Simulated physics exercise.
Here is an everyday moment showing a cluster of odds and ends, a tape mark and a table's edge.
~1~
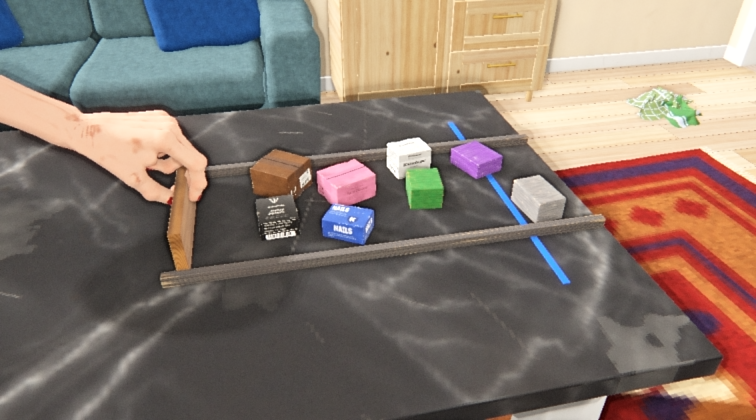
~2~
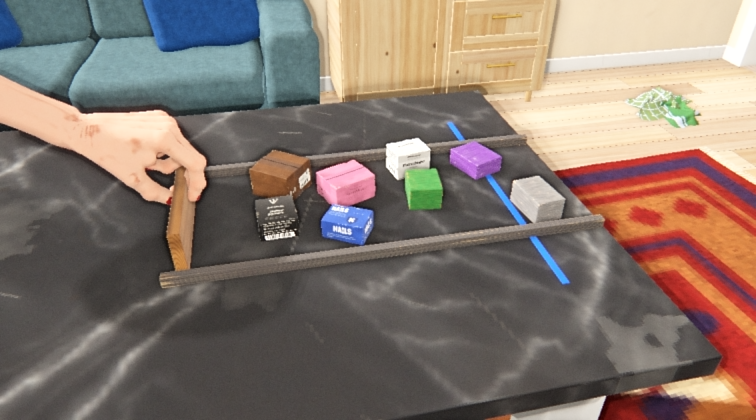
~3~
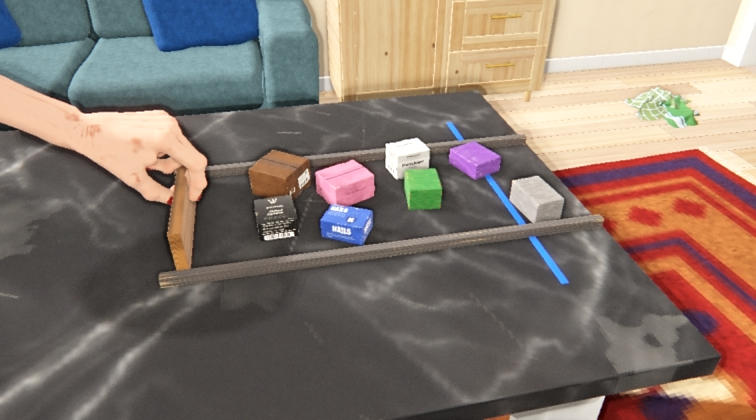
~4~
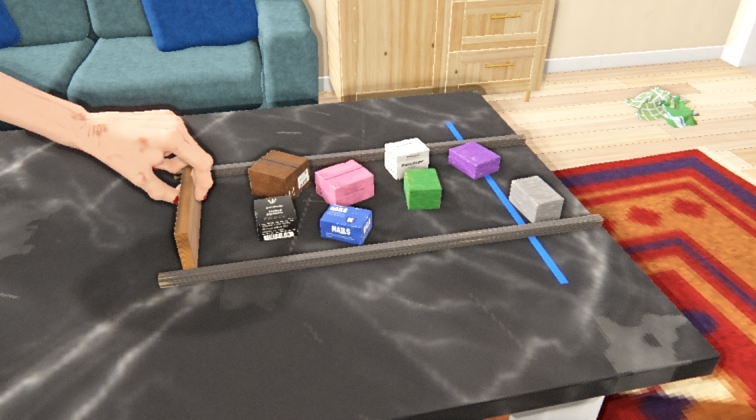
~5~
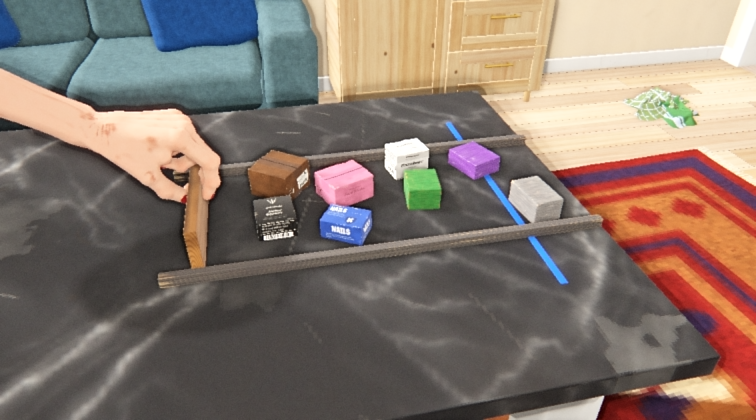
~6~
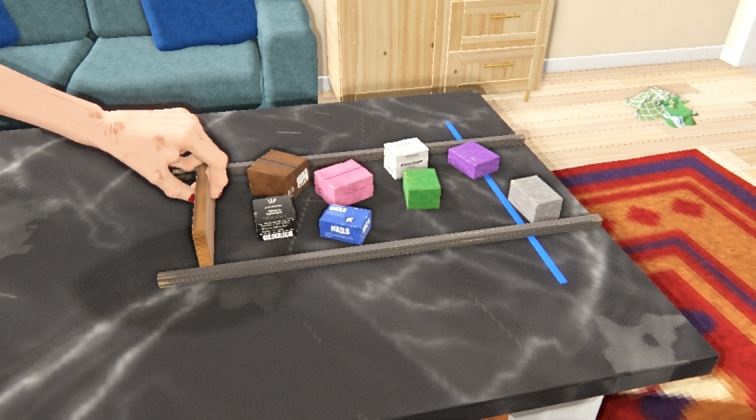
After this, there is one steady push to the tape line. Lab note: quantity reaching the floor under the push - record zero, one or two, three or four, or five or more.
Recorded: One or two.
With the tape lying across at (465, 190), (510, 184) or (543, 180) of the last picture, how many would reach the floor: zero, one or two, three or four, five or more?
Zero; three or four; 5 or more.
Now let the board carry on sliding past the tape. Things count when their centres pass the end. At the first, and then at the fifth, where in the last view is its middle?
The first one at (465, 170), the next at (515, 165).
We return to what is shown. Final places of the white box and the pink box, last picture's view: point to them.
First object: (531, 145); second object: (542, 165).
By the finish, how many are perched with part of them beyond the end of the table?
Looks like 2 of them.
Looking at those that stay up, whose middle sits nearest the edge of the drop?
That would be the white box.
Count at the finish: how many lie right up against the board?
Number: 3.
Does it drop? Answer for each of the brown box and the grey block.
Result - brown box retained, grey block retained.
A little later, none off yet; grey block at rest near (535, 199); purple block at rest near (473, 160); green block at rest near (421, 189).
Next, none off yet; grey block at rest near (535, 199); purple block at rest near (473, 160); green block shifted about its own width near (478, 182).
Later still, none off yet; grey block at rest near (537, 200); purple block shifted about its own width near (531, 155); green block shifted well along near (545, 172).
When it is over, the number that fall off is one or two; down, green block and purple block.
